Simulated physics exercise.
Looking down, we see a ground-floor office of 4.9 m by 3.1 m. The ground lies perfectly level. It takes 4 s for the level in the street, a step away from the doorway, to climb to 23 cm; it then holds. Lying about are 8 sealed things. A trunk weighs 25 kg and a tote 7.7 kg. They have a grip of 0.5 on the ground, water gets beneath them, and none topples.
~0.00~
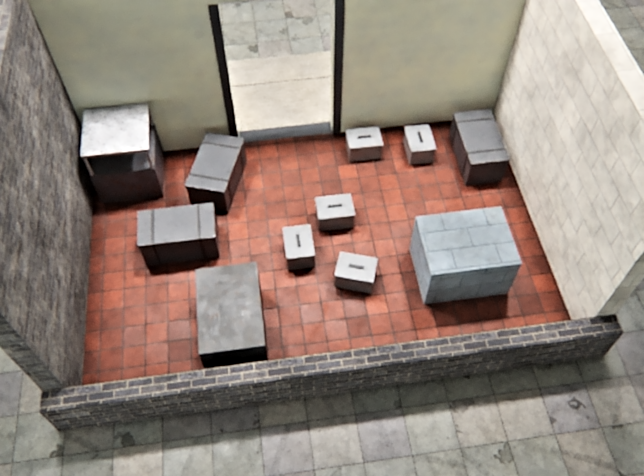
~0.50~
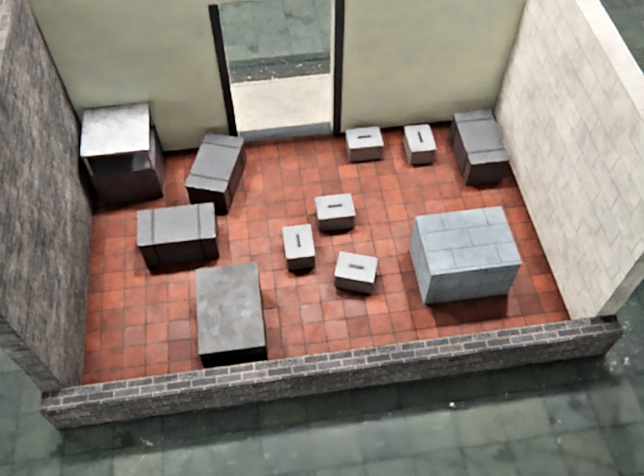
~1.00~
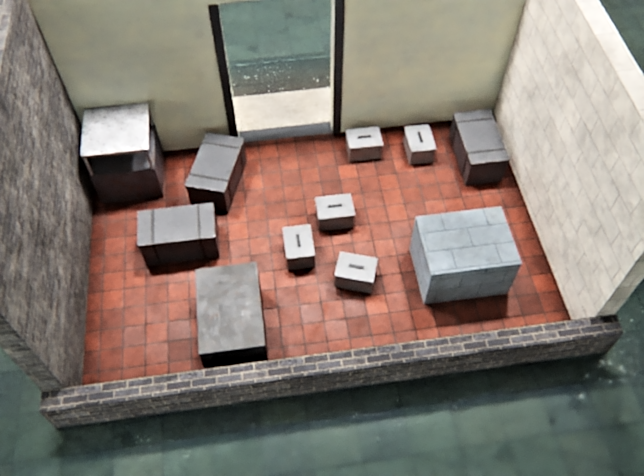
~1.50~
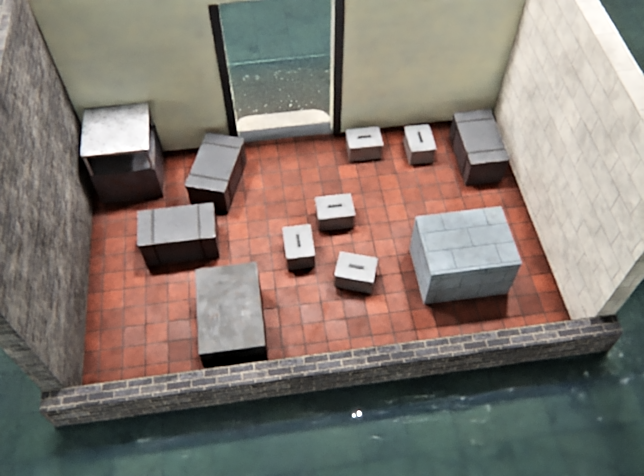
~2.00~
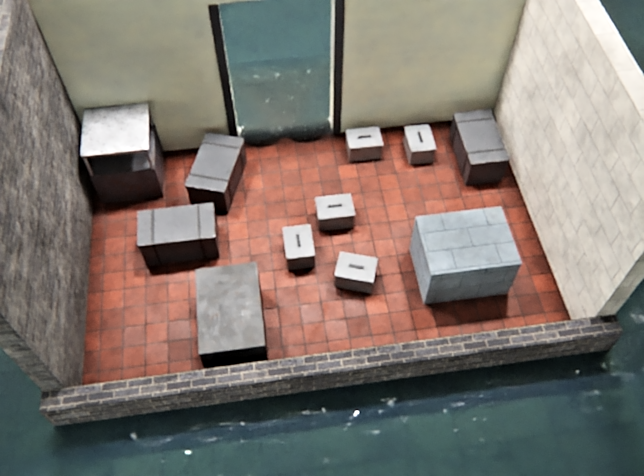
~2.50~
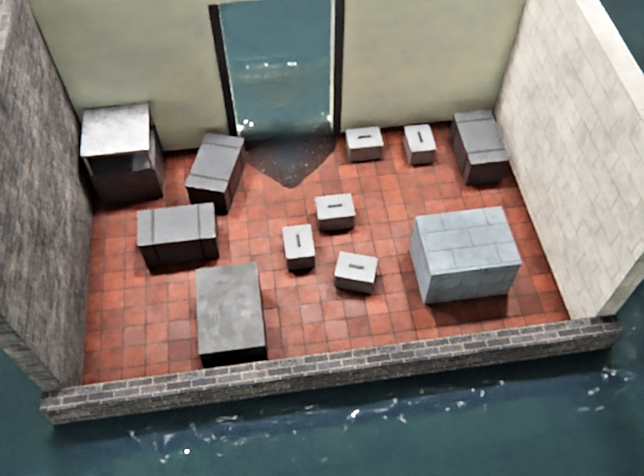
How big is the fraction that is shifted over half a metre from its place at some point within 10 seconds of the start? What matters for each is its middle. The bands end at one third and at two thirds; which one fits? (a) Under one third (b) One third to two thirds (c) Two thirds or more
One third to two thirds (b).
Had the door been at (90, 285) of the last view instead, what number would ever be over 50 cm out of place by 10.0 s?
6.
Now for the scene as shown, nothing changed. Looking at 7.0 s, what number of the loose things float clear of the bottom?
Total: 2.
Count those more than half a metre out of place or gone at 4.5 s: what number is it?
It comes to 1.
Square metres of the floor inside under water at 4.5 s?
Some 5.5 m2 of it.
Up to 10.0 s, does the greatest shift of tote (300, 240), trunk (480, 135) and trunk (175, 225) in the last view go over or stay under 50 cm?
Taking them in that order, the first is beyond the limit, the second within the limit and the third within the limit.
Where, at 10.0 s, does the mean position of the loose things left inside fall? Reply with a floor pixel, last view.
Roughly at (363, 194).
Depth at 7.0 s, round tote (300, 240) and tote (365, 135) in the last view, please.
Depth approx. 17 cm / 2 cm.
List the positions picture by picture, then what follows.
A trunk at (215, 161), on the bottom; a tote at (335, 206), on the bottom; water covers 0.0 m2; 0 of 8 have shifted, in the first picture.
A trunk at (215, 161), on the bottom; a tote at (335, 206), on the bottom; 0.0 m2 under water; 0 of 8 have shifted, in the second picture.
A trunk at (215, 161), on the bottom; a tote at (335, 206), on the bottom; 0.0 m2 under water; 0 of 8 have shifted, in the third picture.
A trunk at (215, 161), on the bottom; a tote at (335, 206) rests on the ground; water covers 0.0 m2; 0 of 8 have shifted, in the fourth picture.
A trunk at (215, 161) rests on the ground; a tote at (335, 206) rests on the ground; water covers 0.0 m2; 0 of 8 have shifted, in the fifth picture.
A trunk at (215, 161) rests on the ground; a tote at (335, 206) rests on the ground; water covers 0.6 m2; 0 of 8 have shifted, in the sixth picture.
After 3.5 s 0 of 8 are over 50 cm from their spots; 0 afloat.
After 4.5 s 1 of 8 are over 50 cm from their spots; 0 afloat.
After 7.0 s 3 of 8 are over 50 cm from their spots; 2 afloat.
After 10.0 s 3 of 8 are over 50 cm from their spots, and 3 have been at some point; 7 afloat.
